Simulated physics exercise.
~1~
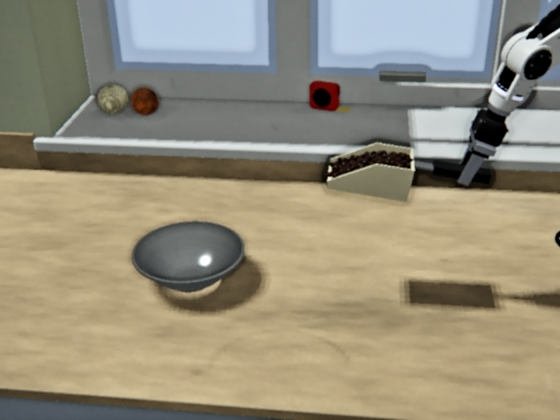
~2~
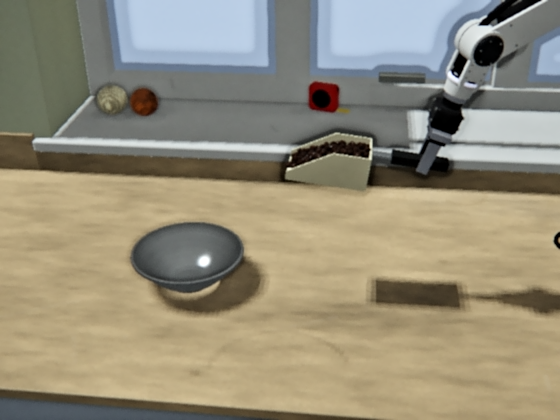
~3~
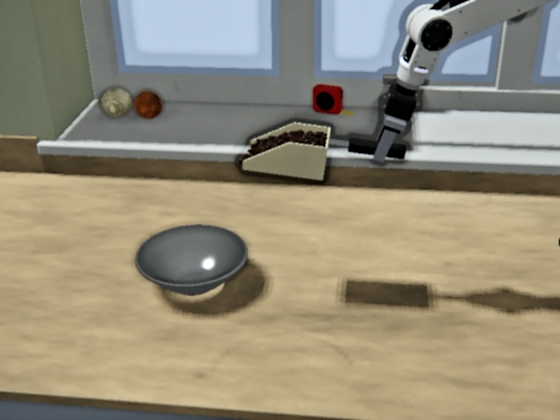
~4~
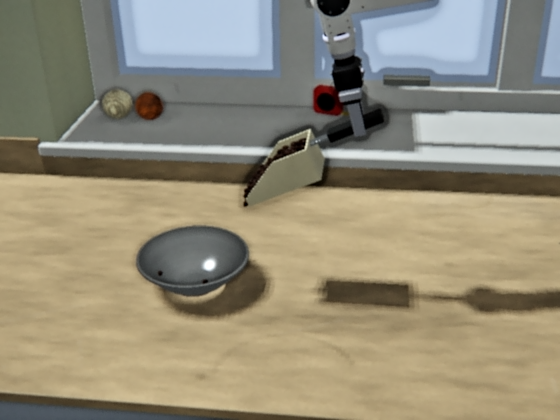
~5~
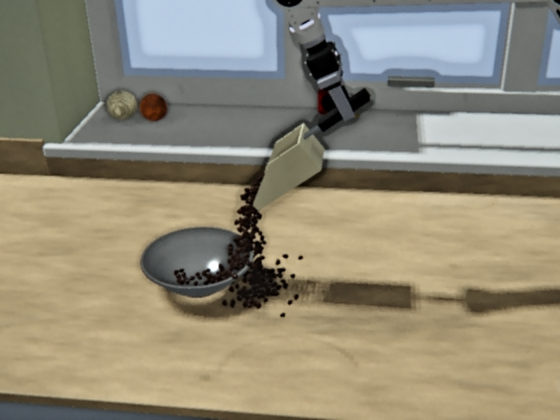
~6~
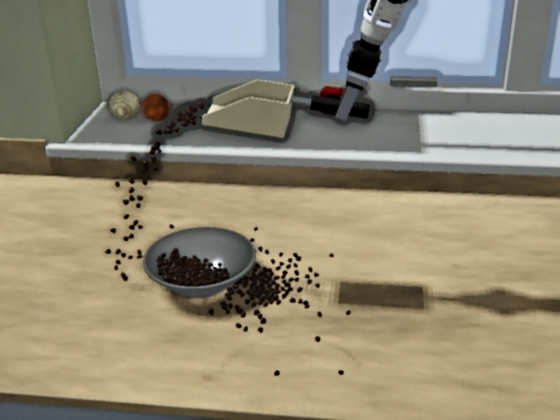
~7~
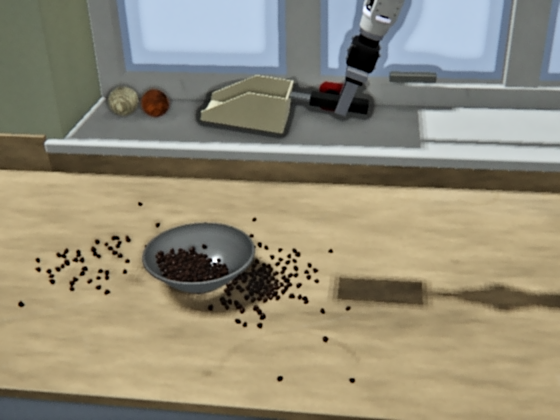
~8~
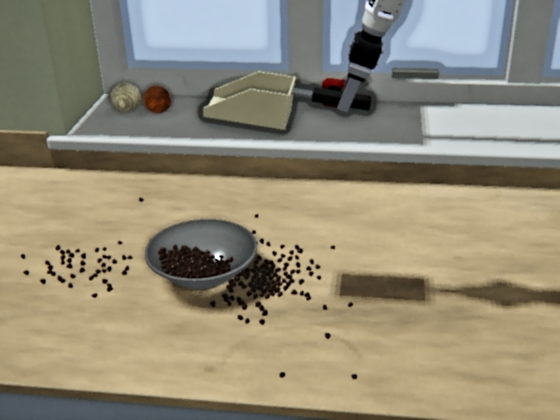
A pale wooden counter below a grey window ledge is seen from slightly above, through a gently swaying view. A dark grey bowl sits left of centre, two small round objects and a red item rest on the ledge, and a white and black robot arm at the right holds a cream scoop of dark beans. The arm carries the scoop left, then tips it steeply, pouring beans into the bowl and onto the counter beside it. It swings back level, flinging more beans to the left. The arm stops, leaving the bowl partly filled and many beans scattered on both sides.
